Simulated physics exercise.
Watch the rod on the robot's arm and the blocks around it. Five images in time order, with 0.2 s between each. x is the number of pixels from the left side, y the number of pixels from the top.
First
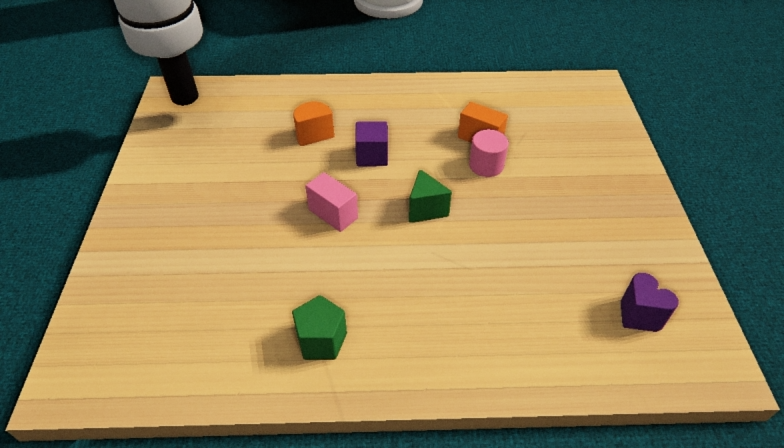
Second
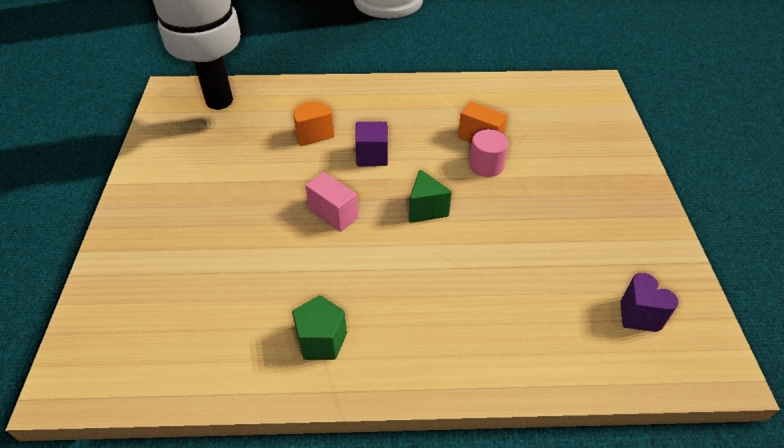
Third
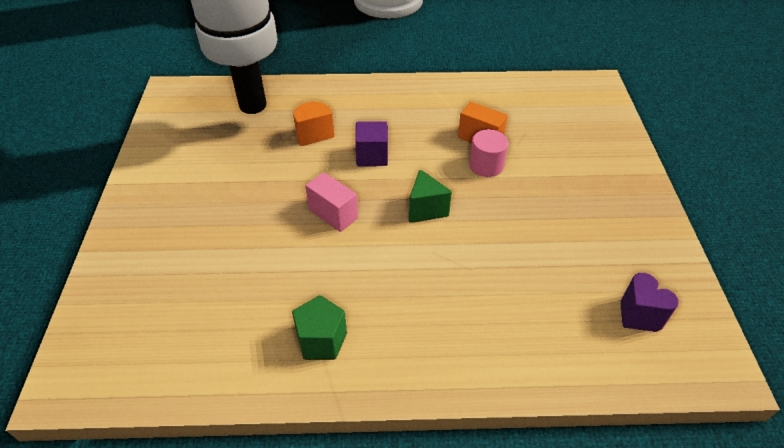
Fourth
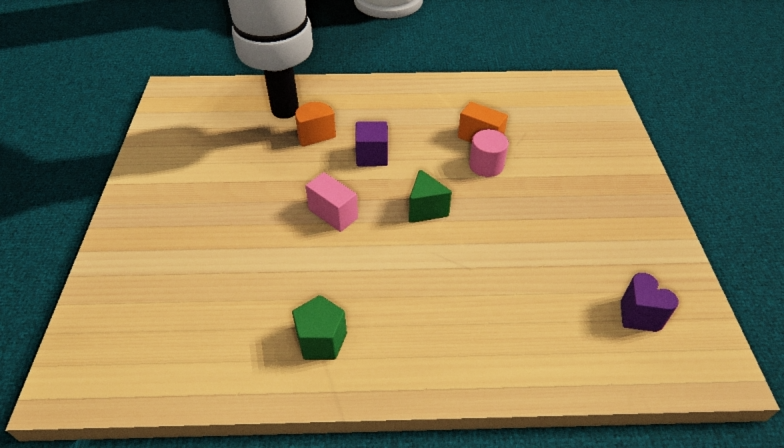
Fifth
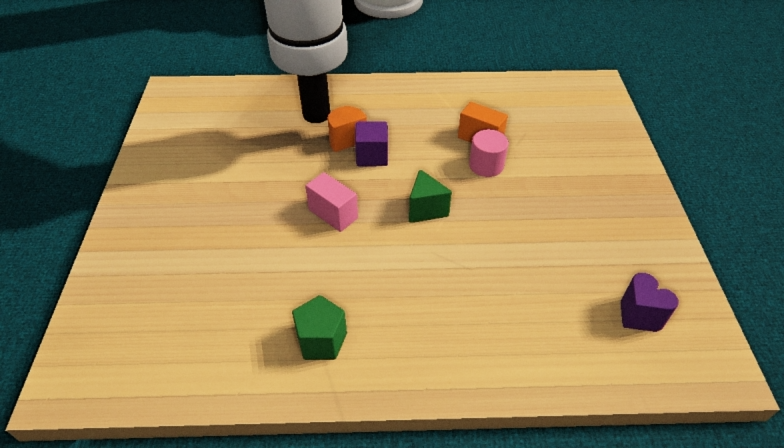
Robot arm's black rod moving right along the board's far edge, then pushing an orange block up beside a purple one.
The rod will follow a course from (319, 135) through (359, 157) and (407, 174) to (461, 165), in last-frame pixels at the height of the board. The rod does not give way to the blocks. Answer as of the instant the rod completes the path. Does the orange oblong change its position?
In short: Yes.
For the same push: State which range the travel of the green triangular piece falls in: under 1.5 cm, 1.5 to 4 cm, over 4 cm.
Shift: Under 1.5 cm.
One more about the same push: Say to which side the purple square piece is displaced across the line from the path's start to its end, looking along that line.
That block drifts left.
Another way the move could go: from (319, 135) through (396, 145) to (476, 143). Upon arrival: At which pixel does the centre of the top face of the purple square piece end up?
It sits at (406, 143).
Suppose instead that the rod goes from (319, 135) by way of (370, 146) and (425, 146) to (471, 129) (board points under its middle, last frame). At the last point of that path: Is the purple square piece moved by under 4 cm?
Final answer: No.
The first path, step by step. One third of the way, rod (358, 139); orange D-shaped block (377, 116), turned 40° anticlockwise; purple square piece (394, 136), turned 45° clockwise.
Two thirds of the way, rod (408, 155); orange D-shaped block (378, 116), turned 40° anticlockwise; purple square piece (433, 137), turned 40° anticlockwise.
At the end, rod (463, 146); orange D-shaped block (378, 116), turned 40° anticlockwise; purple square piece (469, 120), turned 65° anticlockwise; green triangular piece still; orange oblong (489, 108); pink round block (497, 140).
